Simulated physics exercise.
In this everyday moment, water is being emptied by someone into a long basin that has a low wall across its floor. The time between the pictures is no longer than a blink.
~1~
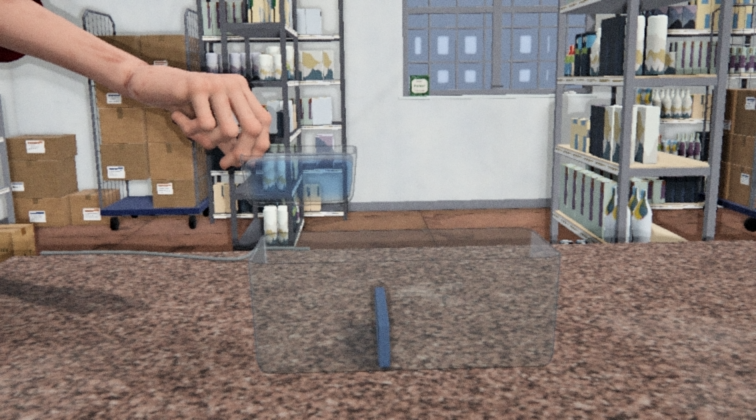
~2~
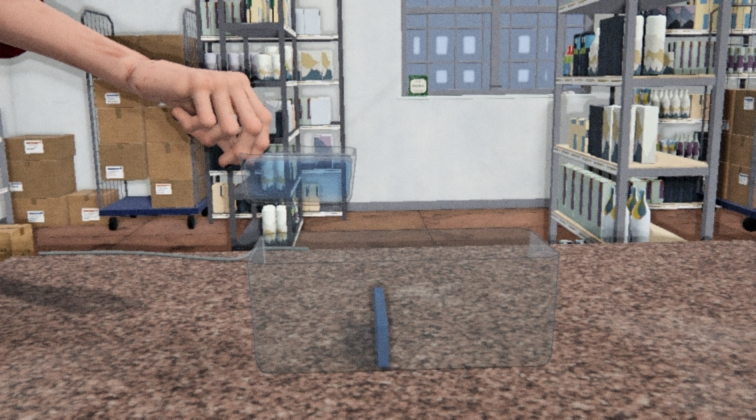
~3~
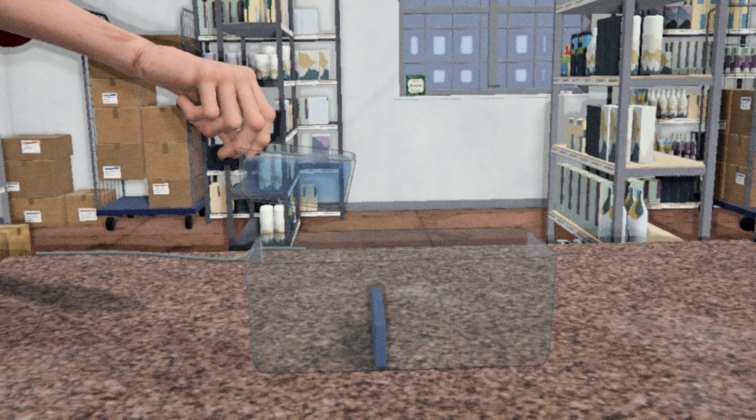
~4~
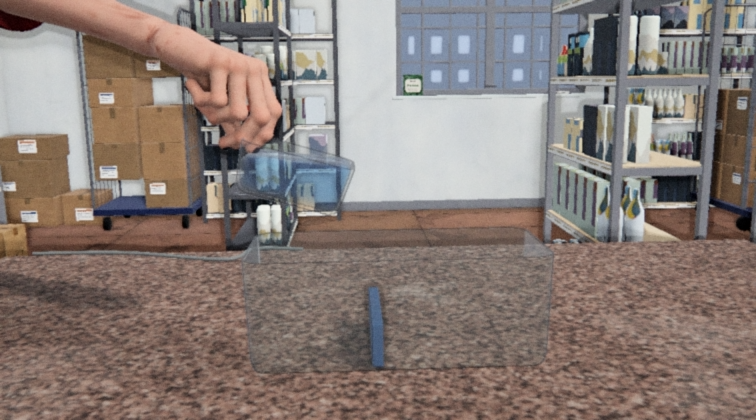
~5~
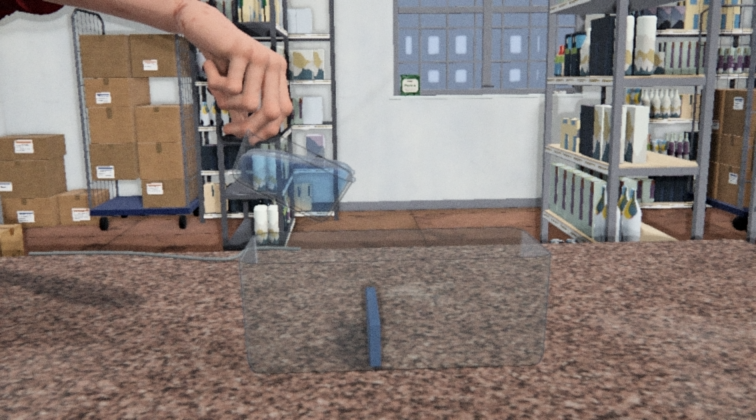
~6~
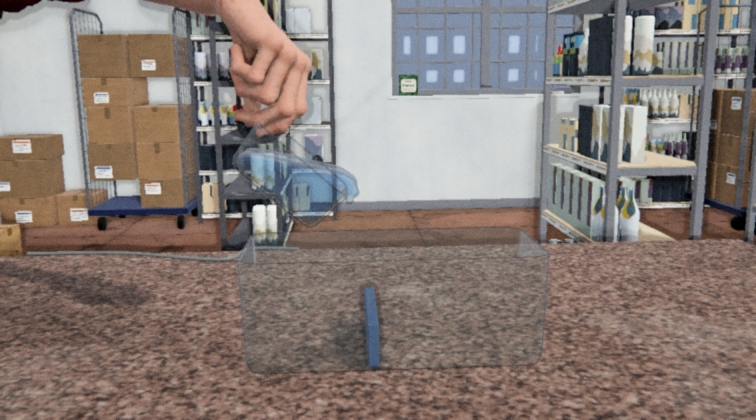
A hand held a clear container of bluish water above a long, see-through basin with a low blue wall inside, then tilted it further and further to the right while the basin stayed put.
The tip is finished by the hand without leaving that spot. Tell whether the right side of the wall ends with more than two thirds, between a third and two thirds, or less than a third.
The quantity right of the wall will come in at one third to two thirds.
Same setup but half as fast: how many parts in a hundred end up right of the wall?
Roughly 75 in a hundred.
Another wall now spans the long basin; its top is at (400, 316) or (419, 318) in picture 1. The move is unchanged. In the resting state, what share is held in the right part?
Try one about 30 %, try two about 15 %.
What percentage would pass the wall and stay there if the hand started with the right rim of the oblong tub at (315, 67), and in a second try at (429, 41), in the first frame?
Close to 30 in a hundred, and close to 80 in a hundred.
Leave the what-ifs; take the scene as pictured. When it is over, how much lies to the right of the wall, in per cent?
Close to 60 in a hundred.
A moment on, the oblong tub is tipped right over and 4 per cent is still to pour, 33 is left of the wall and 58 right of it.
Next, the oblong tub is tipped right over and 0 per cent is still to pour, 37 is left of the wall and 59 right of it.
Then the oblong tub is tipped right over and 0 per cent is still to pour, 39 is left of the wall and 60 right of it.
Later the oblong tub is tipped right over and 0 per cent is still to pour, 39 is left of the wall and 60 right of it.
Finally, 39 per cent lies left of the wall, 60 right of it and 1 outside.
